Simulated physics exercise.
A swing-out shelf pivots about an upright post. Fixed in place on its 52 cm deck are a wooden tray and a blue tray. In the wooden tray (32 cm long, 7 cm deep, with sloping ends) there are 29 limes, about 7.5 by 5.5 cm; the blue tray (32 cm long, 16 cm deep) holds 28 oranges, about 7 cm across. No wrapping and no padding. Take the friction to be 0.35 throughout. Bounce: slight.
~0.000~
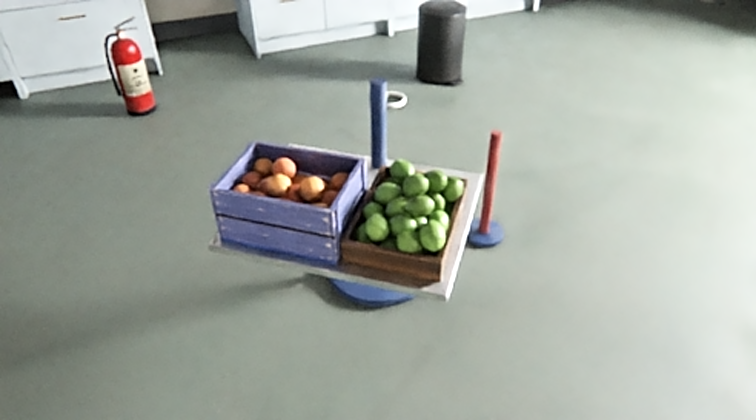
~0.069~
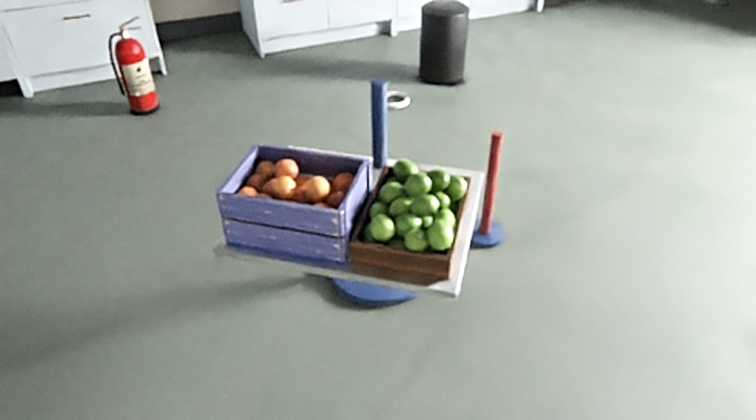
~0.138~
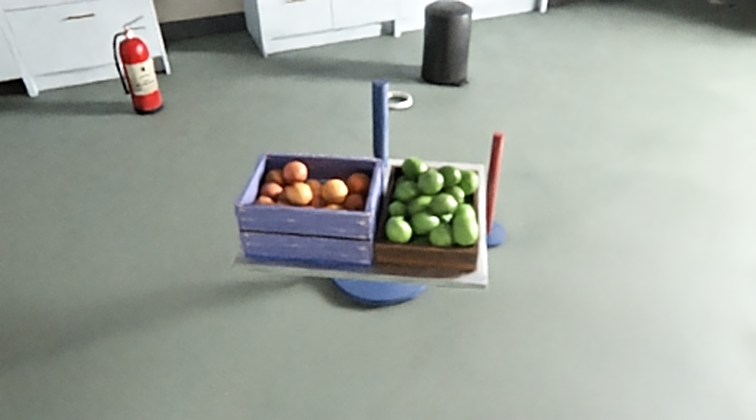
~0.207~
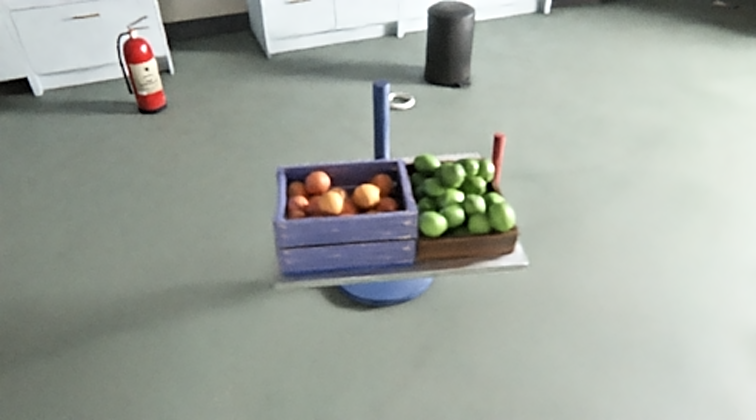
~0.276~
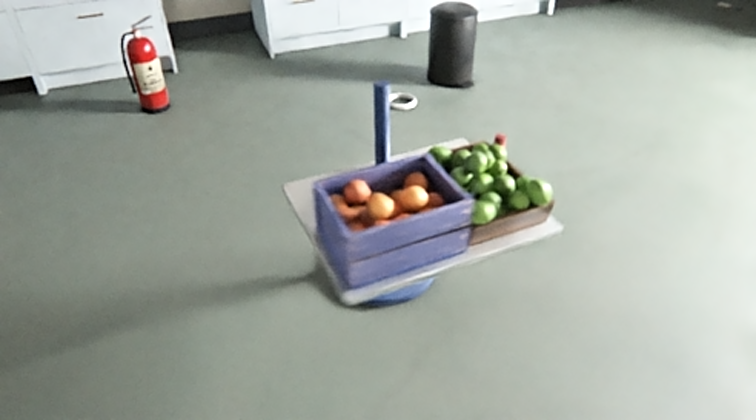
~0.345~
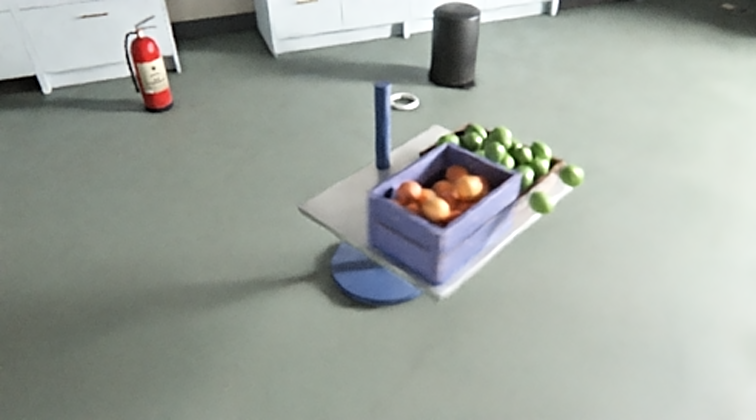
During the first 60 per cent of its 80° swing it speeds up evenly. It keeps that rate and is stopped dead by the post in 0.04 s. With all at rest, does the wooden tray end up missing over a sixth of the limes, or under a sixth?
Over a sixth.
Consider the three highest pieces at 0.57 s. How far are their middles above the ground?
About 64 cm up, on average.
After 0.37 s, the shelf hits the red post.
After 0.45 s, the wooden tray is down by 5 of 29 and the blue tray has all 28.
After 0.57 s, the wooden tray is down by 7 of 29 and the blue tray has all 28.
After 0.79 s, the wooden tray is down by 8 of 29 and the blue tray has all 28.
Outcome (at 1.22 s), the wooden tray is down by 8 of 29 and the blue tray has all 28. Asked share, 8 of 29, 28 per cent.
